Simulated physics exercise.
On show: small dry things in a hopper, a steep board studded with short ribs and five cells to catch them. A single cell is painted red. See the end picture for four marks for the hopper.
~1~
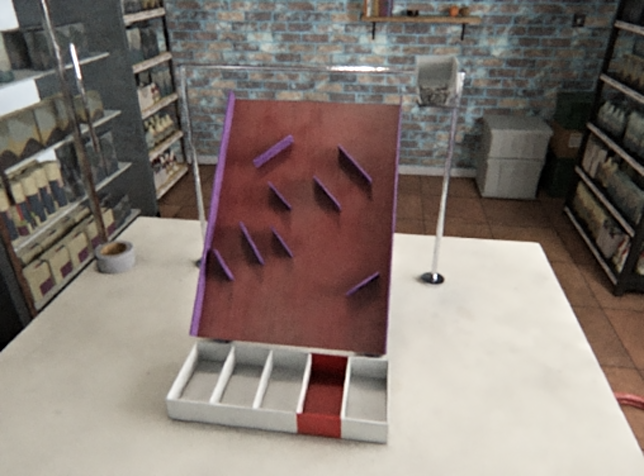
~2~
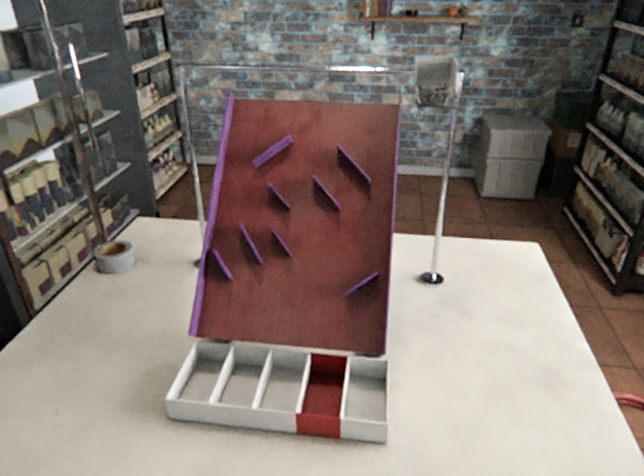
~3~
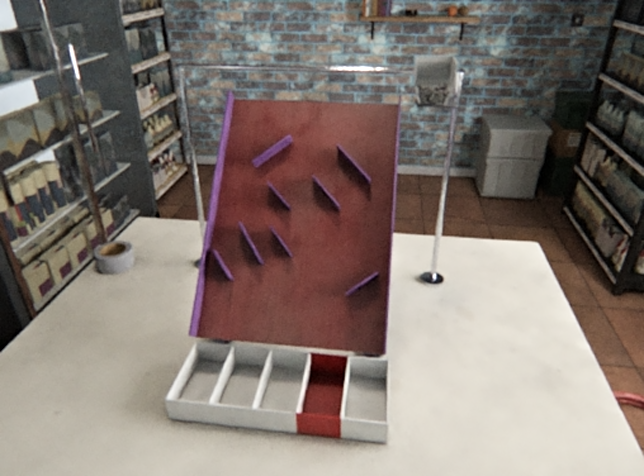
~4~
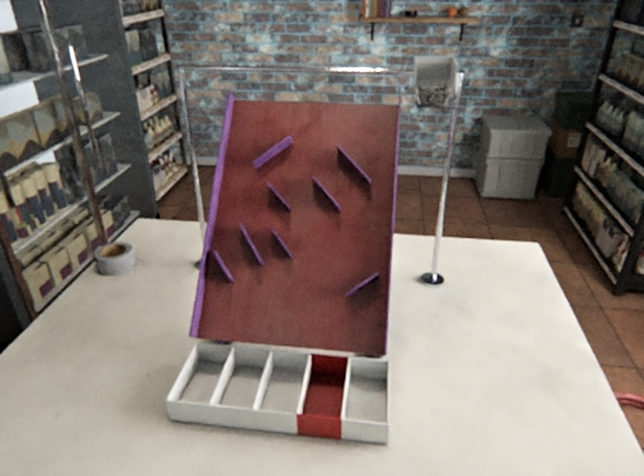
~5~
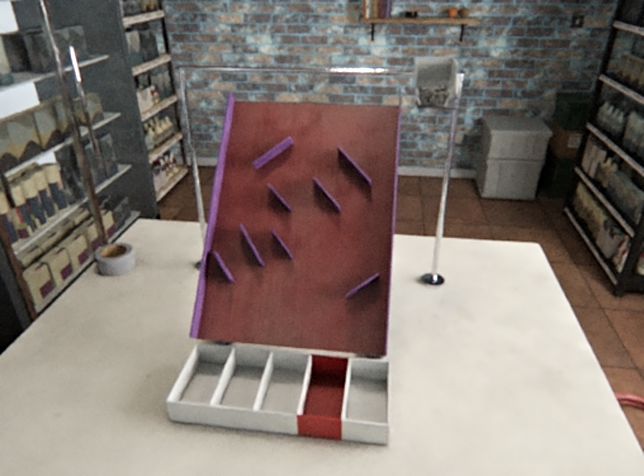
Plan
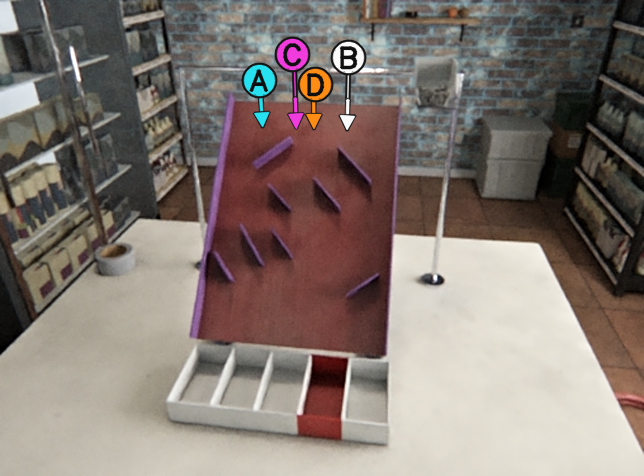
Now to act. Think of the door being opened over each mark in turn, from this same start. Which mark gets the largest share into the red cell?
D beats the others.
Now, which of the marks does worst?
A.
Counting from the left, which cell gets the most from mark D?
It is the fourth one.
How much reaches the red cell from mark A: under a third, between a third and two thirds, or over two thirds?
It is under a third.
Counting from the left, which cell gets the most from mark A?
The second.
On the marked copy, mark A meets the board at (262, 121); mark B meets the board at (347, 124); mark C meets the board at (296, 123); mark D meets the board at (313, 123).
If A is chosen, just a few in the red cell, almost all in other cells, just a few held on the board.
If B is chosen, roughly a quarter in the red cell, roughly two thirds in other cells, about a tenth held on the board, just a few outside the box.
If C is chosen, roughly a quarter in the red cell, roughly half in other cells, roughly a quarter held on the board, just a few outside the box.
If D is chosen, roughly half in the red cell, roughly a third in other cells, about a tenth held on the board, about a tenth outside the box.
